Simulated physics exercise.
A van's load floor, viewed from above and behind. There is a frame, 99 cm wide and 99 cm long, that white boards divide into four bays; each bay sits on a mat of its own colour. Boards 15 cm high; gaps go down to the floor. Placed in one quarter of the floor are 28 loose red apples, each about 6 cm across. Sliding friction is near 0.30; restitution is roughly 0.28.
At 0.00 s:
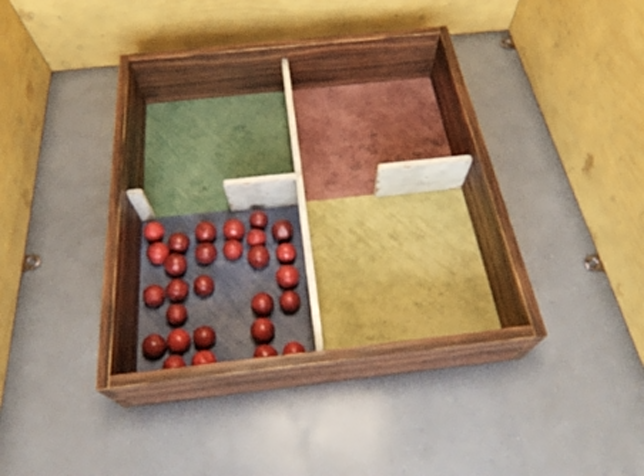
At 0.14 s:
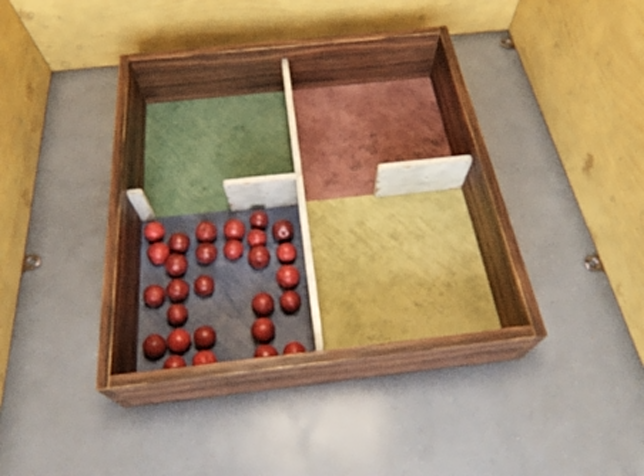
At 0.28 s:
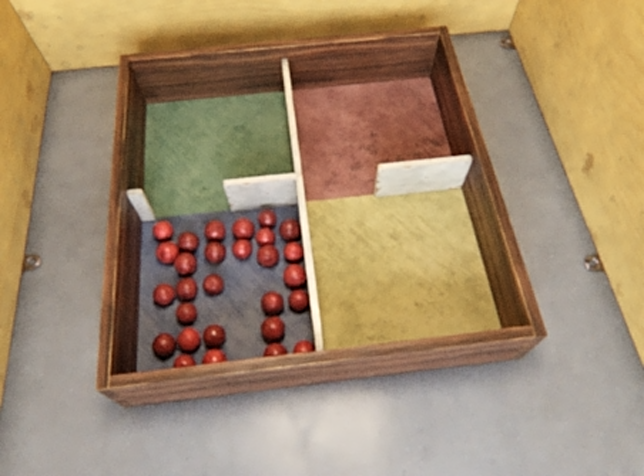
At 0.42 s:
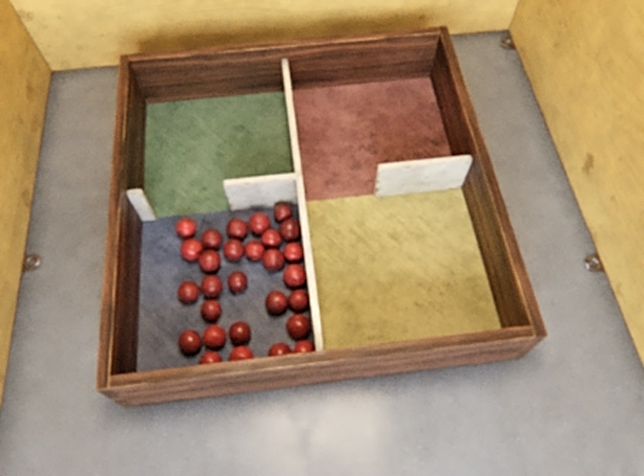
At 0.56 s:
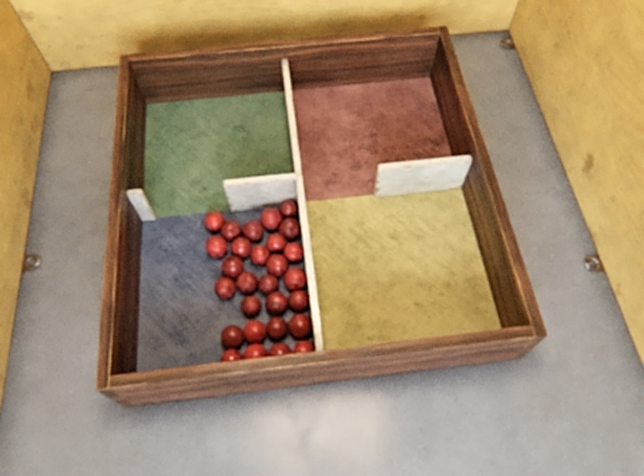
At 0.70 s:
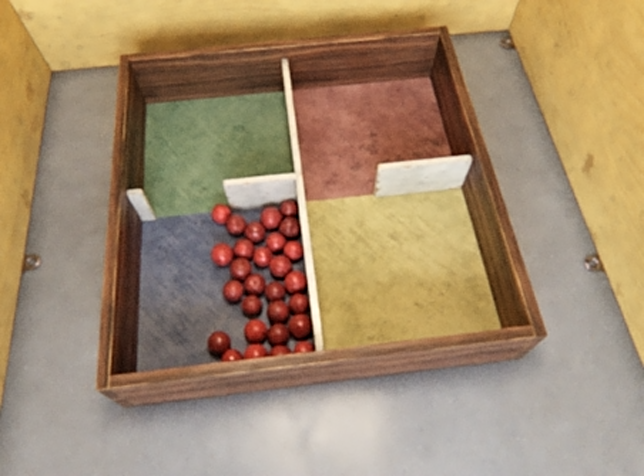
On the floor of a van, red apples in the blue bay of a divided wooden frame slid right and bunched against the white board, then a few at the front rolled slightly back left.
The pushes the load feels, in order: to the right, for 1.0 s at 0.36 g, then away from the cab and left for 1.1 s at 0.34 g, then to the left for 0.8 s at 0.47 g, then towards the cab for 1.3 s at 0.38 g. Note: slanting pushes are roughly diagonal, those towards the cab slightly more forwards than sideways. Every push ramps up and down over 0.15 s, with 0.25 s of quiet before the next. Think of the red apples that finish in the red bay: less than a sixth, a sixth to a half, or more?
Red bay: Not even a sixth of them.
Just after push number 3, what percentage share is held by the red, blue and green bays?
Per cent by then - red: 0, blue: 100, green: 0.
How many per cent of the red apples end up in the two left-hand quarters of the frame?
Some 100 per cent.
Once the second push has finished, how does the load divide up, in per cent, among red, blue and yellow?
Red 0, blue 100, yellow 0 %.
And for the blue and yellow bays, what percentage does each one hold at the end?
The blue bay holds 40 per cent and the yellow bay 0 per cent.
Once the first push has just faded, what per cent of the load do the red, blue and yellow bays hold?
Red 0 %, blue 100 %, yellow 0 %.
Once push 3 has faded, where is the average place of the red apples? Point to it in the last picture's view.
Centred roughly on pixel (188, 321).
After push 1 (1.24 s), 28 in the blue bay.
After push 2 (2.59 s), 28 in the blue bay.
After push 3 (3.64 s), 28 in the blue bay.
After push 4 (5.19 s), 11 in the blue bay and 17 in the green bay.
Final count (at 5.84 s), 11 in the blue bay and 17 in the green bay. Asked share, 0 of 28, 0 per cent.
